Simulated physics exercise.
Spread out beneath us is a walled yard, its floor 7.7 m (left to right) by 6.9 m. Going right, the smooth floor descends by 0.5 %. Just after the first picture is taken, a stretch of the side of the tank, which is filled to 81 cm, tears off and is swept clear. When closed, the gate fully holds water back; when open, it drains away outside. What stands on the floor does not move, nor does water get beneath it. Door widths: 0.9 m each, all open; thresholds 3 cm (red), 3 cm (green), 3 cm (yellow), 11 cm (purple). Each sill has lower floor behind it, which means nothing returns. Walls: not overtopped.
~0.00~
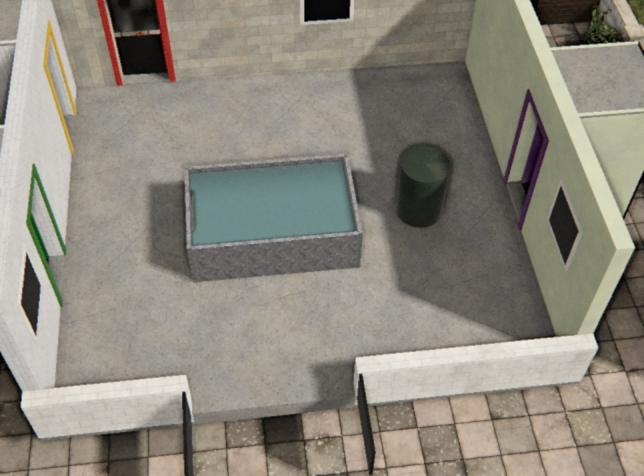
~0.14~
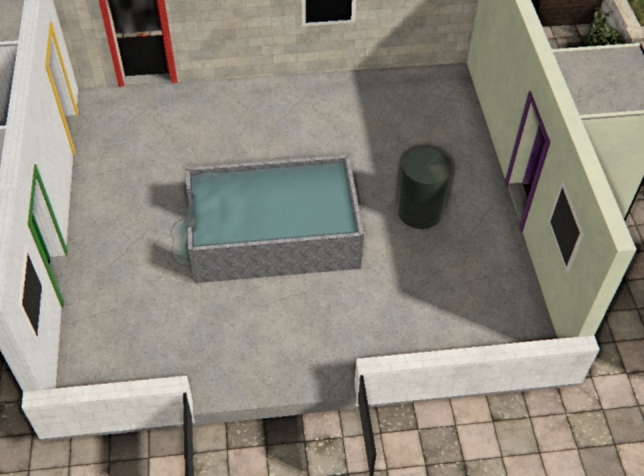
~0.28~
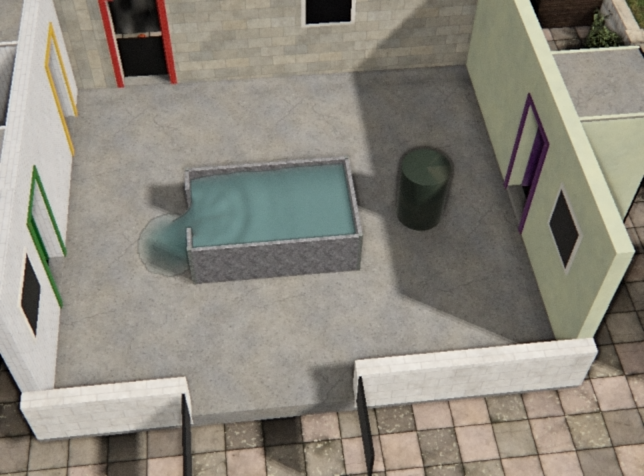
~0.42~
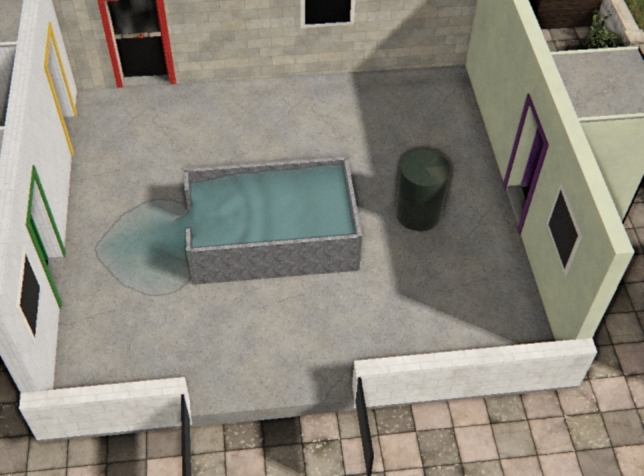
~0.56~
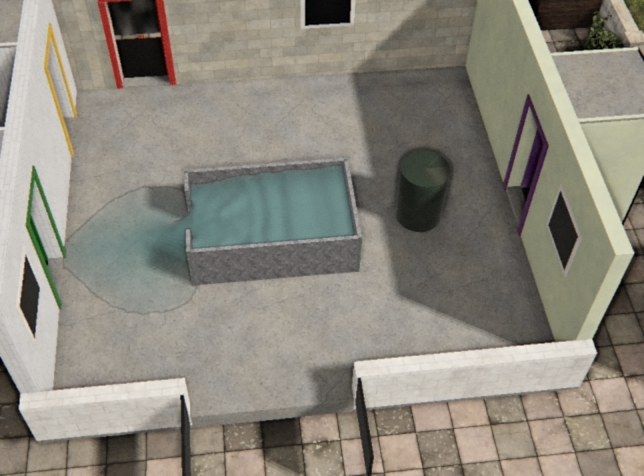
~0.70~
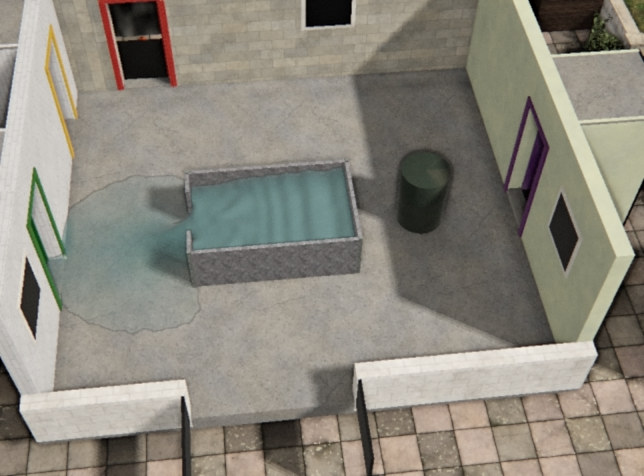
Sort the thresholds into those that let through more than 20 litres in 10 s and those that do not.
Sorted: Red door lets more through; green door lets more through; yellow door lets more through; purple door does not.
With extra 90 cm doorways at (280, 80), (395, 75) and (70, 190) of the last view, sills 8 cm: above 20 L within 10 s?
In turn: Under, below, past it.
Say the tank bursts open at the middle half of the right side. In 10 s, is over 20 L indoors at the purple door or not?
Measured against that limit, the purple door stays within it.
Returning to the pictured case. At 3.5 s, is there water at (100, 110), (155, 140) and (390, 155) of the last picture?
First spot submerged, second submerged, third not yet wet.
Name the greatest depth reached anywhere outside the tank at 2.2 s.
I'd say near 37 centimetres.
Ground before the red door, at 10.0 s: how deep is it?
About 7.0 cm.
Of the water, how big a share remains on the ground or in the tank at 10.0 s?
About 66 per cent.
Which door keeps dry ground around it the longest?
It's the purple door.
After 1.4 s water covers 15 % of the floor and is deepest (44 cm) near (186, 248); red door not reached, green door 15 cm at the sill, 100 L in, yellow door 4 cm at the sill, 0 L in, purple door not reached.
After 2.2 s water covers 20 % of the floor and is deepest (37 cm) near (186, 248); red door not reached, green door 19 cm at the sill, 260 L in, yellow door 9 cm at the sill, 5 L in, purple door not reached.
After 3.5 s water covers 35 % of the floor and is deepest (28 cm) near (186, 248); red door 13 cm at the sill, 43 L in, green door 19 cm at the sill, 461 L in, yellow door 7 cm at the sill, 21 L in, purple door not reached.
After 6.0 s water covers 65 % of the floor and is deepest (17 cm) near (186, 248); red door 11 cm at the sill, 131 L in, green door 14 cm at the sill, 676 L in, yellow door 5 cm at the sill, 38 L in, purple door not reached.
After 10.0 s water covers 95 % of the floor and is deepest (11 cm) near (186, 248); red door 7 cm at the sill, 195 L in, green door 9 cm at the sill, 820 L in, yellow door 4 cm at the sill, 51 L in, purple door 6 cm at the sill, 0 L in.
